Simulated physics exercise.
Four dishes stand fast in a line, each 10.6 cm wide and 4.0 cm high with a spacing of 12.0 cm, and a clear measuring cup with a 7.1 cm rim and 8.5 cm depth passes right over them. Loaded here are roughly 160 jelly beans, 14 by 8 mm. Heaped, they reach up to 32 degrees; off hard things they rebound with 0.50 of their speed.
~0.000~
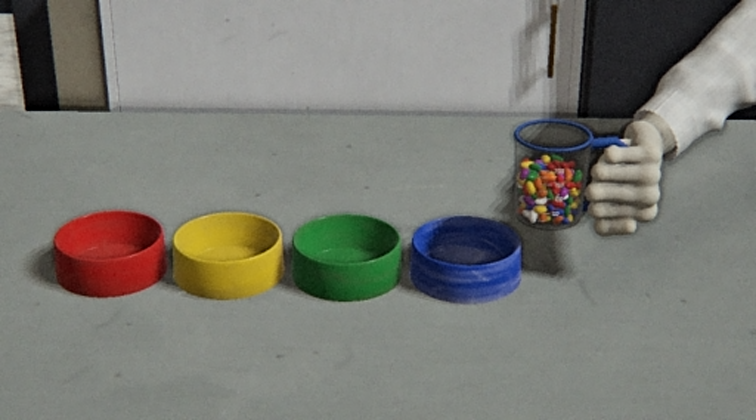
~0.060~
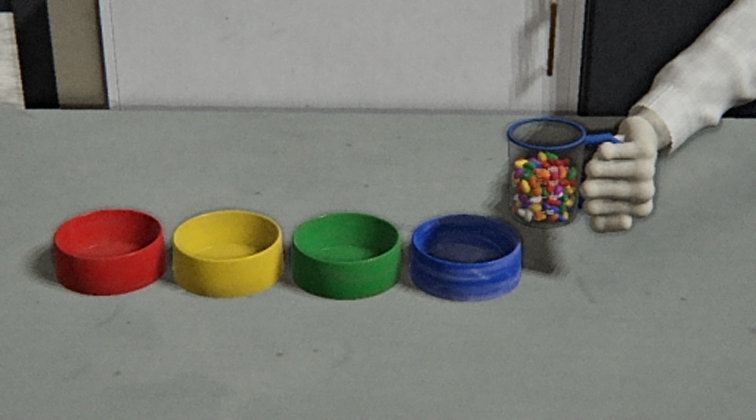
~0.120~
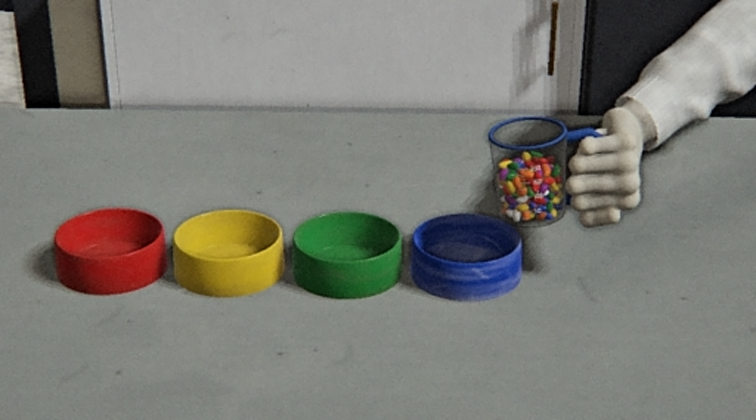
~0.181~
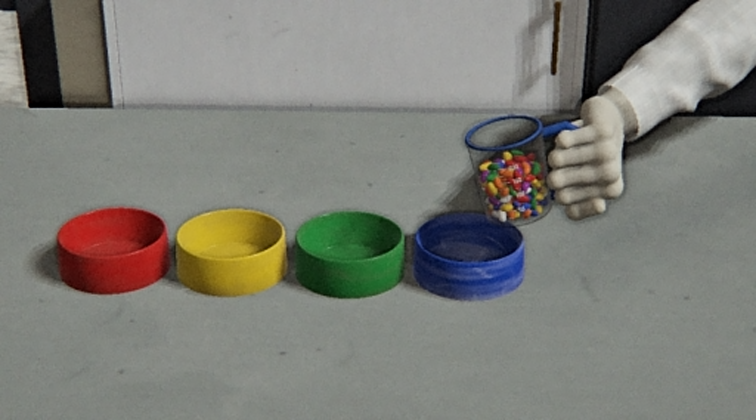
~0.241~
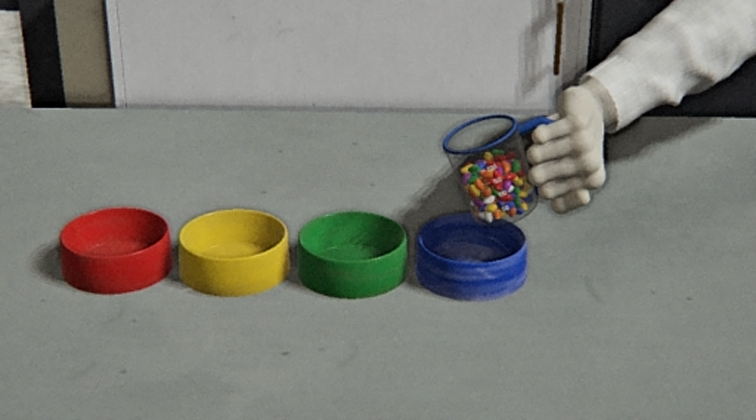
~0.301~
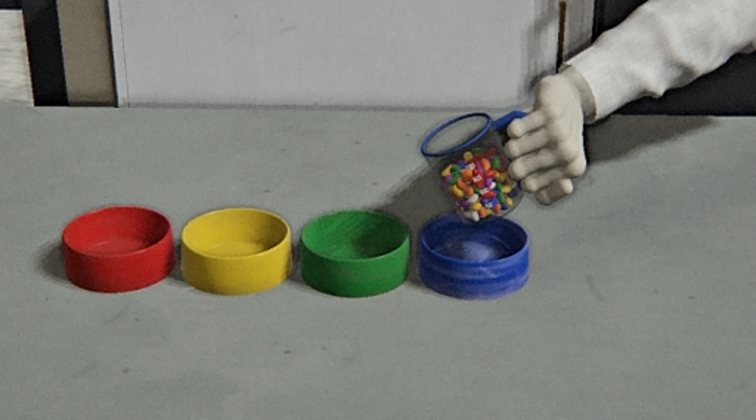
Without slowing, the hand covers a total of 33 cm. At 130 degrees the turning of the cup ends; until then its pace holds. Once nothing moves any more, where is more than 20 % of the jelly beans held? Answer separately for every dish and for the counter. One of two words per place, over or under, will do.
My prediction: Red: Surpasses one fifth; blue: Fails to surpass one fifth; green: Fails to surpass one fifth; yellow: Surpasses one fifth; counter: Surpasses one fifth.
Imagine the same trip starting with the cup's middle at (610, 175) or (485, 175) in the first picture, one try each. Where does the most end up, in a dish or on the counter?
The biggest share goes to yellow on the first try and red on the second.
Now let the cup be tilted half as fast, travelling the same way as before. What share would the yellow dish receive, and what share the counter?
In that case the yellow dish gets 40 and the counter gets 40.
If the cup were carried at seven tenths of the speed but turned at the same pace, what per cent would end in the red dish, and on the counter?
Red 0, counter 0.
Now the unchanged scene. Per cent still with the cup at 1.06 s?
My estimate is about 85 per cent.
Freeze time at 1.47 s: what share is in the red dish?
It works out to some 35 per cent.
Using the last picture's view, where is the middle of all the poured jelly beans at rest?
Roughly pixel (170, 256).
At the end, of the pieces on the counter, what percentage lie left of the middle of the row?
Estimated share comes to about 100 per cent.
After 0.76 s, tilt 76 degrees; cup holds 100 %.
Then, at 1.06 s, tilt 109 degrees; cup holds 85 %, yellow 5 %.
After 1.47 s, tilt 130 degrees; cup holds 0 %, red 35 %, yellow 30 %.
By 2.5 s all is still; red 35 %, blue 0 %, green 0 %, yellow 30 %, counter 35 %.
